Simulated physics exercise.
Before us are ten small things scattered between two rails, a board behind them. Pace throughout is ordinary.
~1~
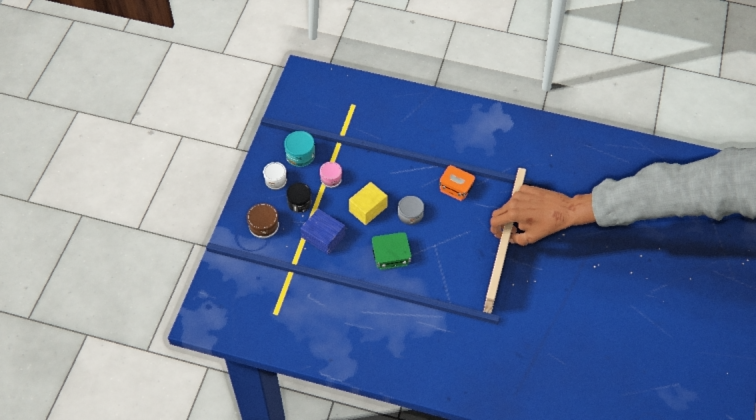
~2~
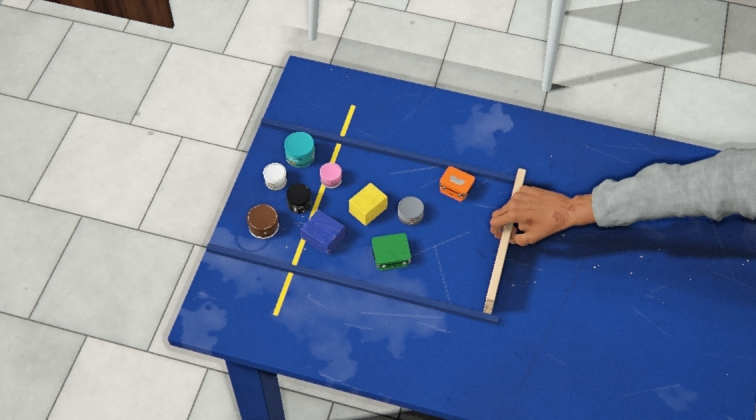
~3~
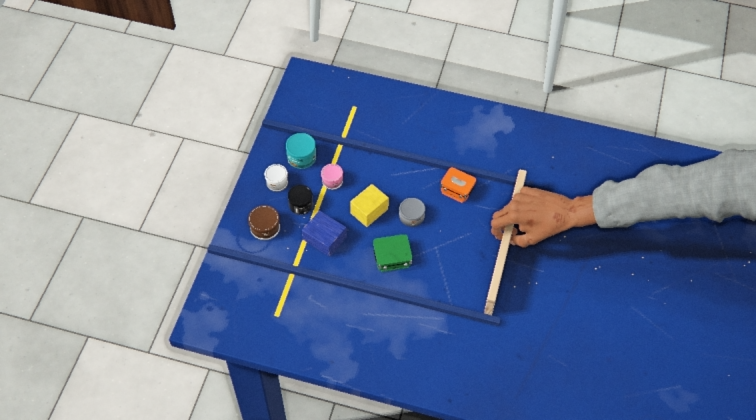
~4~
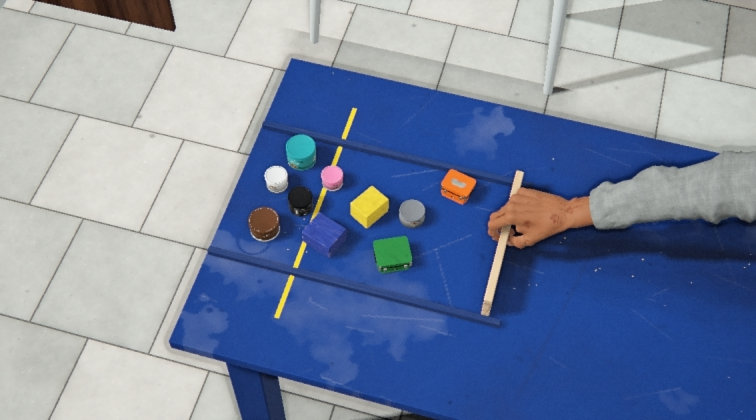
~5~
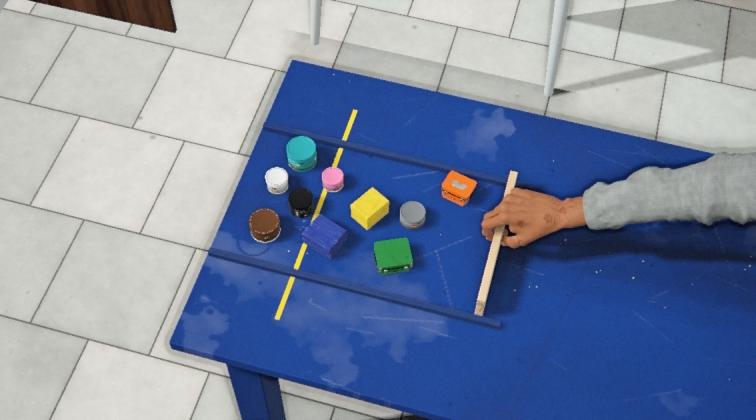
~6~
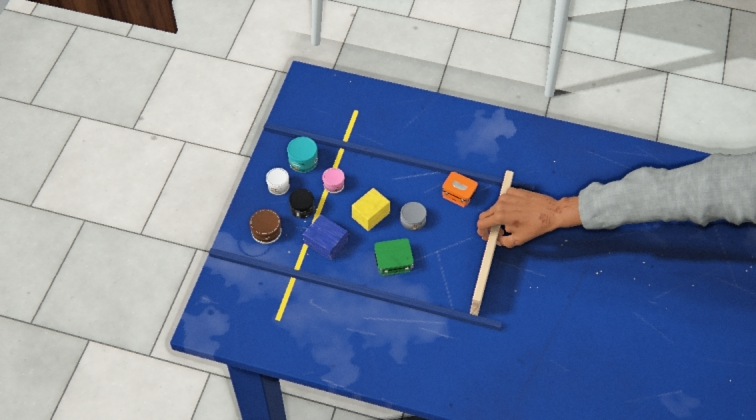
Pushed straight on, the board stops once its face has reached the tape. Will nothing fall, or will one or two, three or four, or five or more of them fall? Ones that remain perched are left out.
Fails to push any off.
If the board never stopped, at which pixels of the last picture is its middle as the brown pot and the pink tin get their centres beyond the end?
Roughly at (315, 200) and roughly at (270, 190).
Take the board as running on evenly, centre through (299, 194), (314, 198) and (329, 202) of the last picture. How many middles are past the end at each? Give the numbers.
1, 1 and 0.
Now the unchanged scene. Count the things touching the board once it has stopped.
It's 4 of them.
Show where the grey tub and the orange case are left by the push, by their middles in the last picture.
Grey tub at about (316, 182), orange case at about (322, 159).
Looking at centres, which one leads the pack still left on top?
The brown pot is foremost.
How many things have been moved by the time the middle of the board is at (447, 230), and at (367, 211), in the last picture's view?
At first I count 1, and then 5.
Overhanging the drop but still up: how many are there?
Overhanging: 1.
Soon after, none off yet; white tin at rest near (278, 182); brown pot at rest near (266, 227); turquoise tub at rest near (303, 155).
Then, none off yet; white tin at rest near (278, 182); brown pot moving near (258, 225); turquoise tub at rest near (303, 155).
At rest, the number that fall off is zero.
